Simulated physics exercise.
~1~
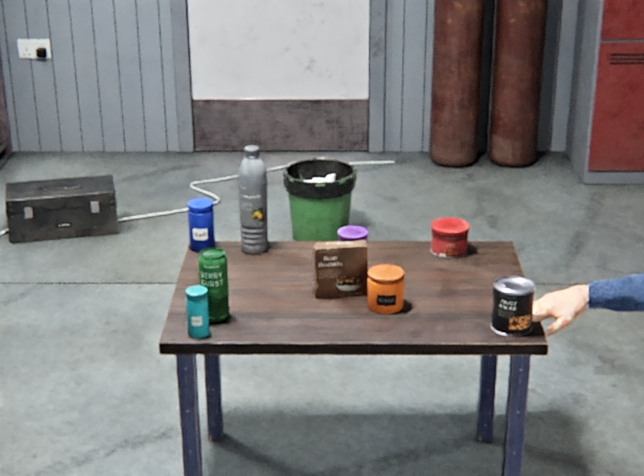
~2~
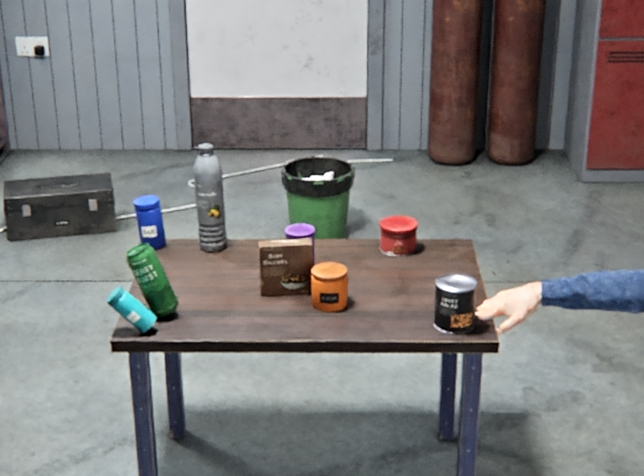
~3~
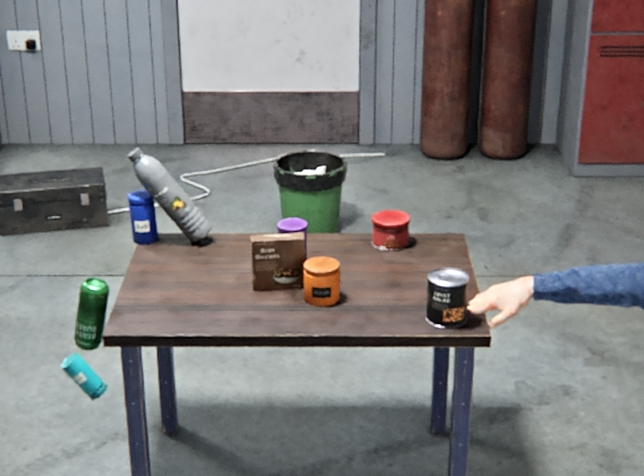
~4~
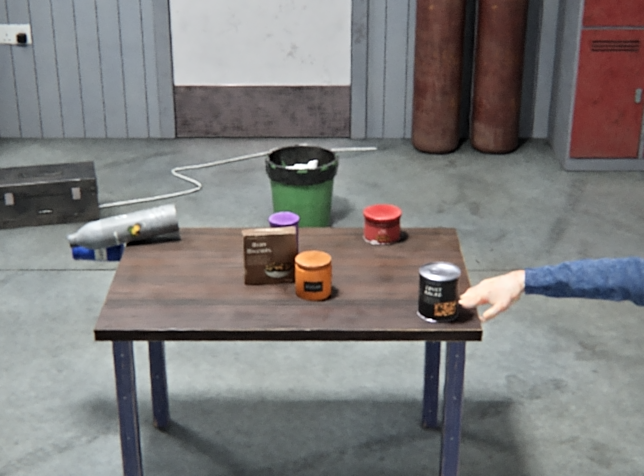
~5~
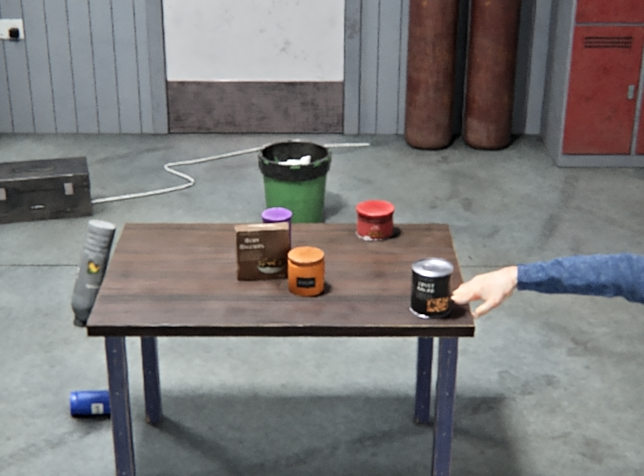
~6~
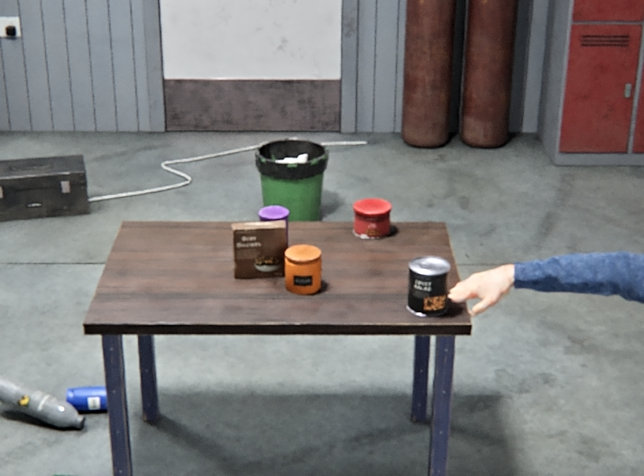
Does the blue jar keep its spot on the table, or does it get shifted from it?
The blue jar gets shifted from its spot. It goes off the left side of the table and ends up lying on the floor.
